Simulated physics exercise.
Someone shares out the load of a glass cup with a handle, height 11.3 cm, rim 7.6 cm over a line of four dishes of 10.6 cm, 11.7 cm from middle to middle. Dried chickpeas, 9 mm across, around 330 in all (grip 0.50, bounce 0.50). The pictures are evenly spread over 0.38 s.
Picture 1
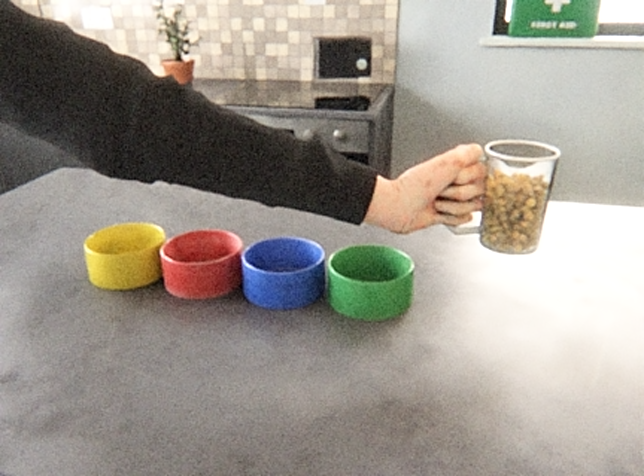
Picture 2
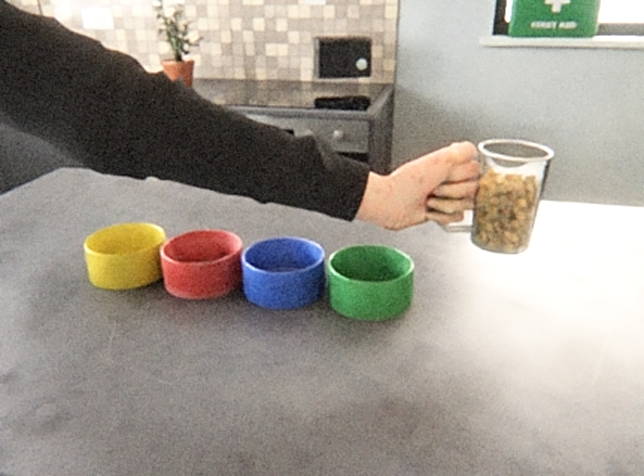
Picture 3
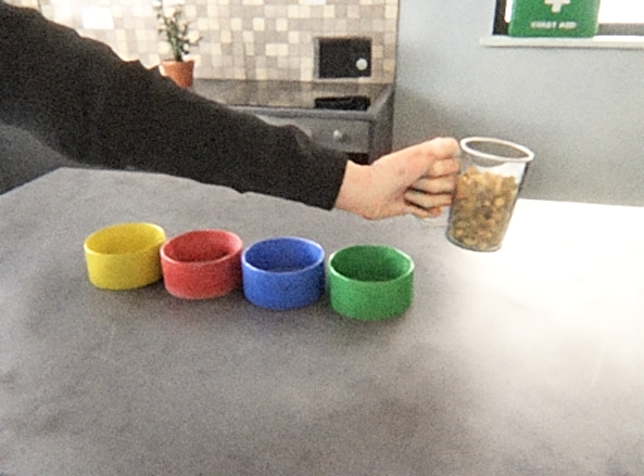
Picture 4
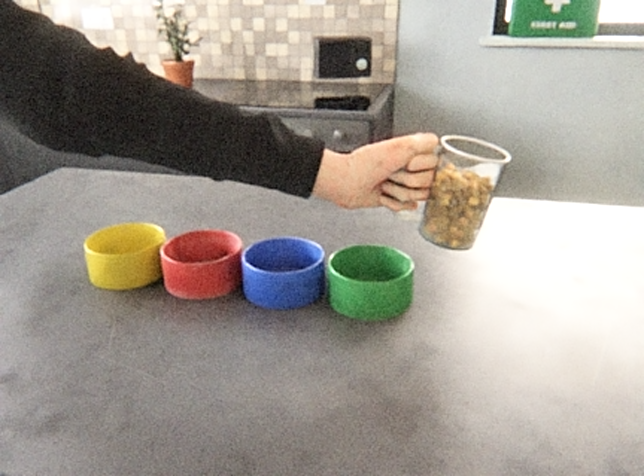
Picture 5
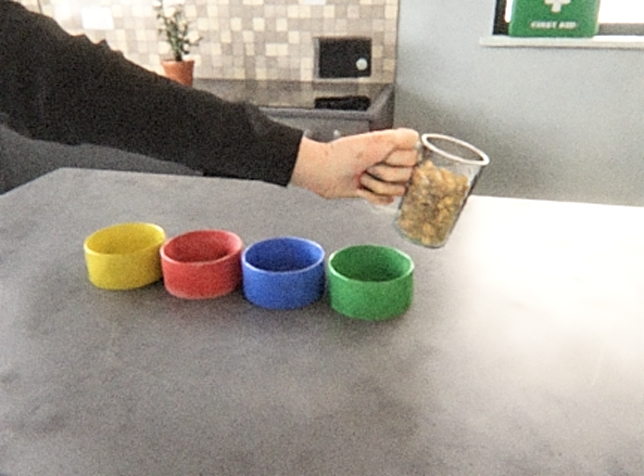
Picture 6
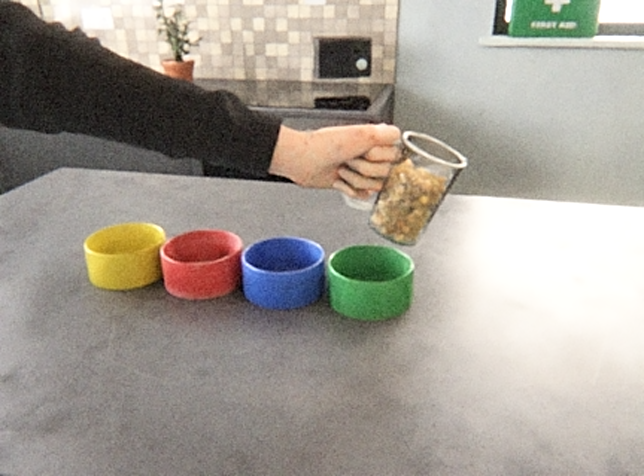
In a kitchen with a tiled wall, seen from slightly above a grey countertop, the camera stays still. Four dishes sit in a row, yellow, red, blue and green from left to right, with a potted plant and a green first aid sign behind. A dark-sleeved arm reaching from the left moves a clear handled cup of chickpeas steadily leftward, tilting it gradually to the right.
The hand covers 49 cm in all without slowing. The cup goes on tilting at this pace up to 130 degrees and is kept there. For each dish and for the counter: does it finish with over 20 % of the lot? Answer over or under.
Red: Over, blue: Under, green: Under, yellow: Under, counter: Under.
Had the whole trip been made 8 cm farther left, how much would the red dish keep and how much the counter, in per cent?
In that case red 0; counter 0.
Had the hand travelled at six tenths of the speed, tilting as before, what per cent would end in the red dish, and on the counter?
Red 50; counter 10.
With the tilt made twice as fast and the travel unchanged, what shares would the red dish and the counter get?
Then: Red 30, counter 10.
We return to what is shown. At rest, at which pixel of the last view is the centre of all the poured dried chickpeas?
Around (201, 263).
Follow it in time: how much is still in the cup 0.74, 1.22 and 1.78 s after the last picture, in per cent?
About 100, 100, 0.
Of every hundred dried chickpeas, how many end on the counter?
About 5 per cent.
Then, 0.74 s after the last picture, tilt 73 degrees; cup holds 100 %.
Then, 1.22 s after the last picture, tilt 106 degrees; cup holds 100 %.
Then, 1.78 s after the last picture, tilt 130 degrees; cup holds 0 %, red 95 %.
In the end, red 95 %, blue 0 %, green 0 %, yellow 0 %, counter 5 %.
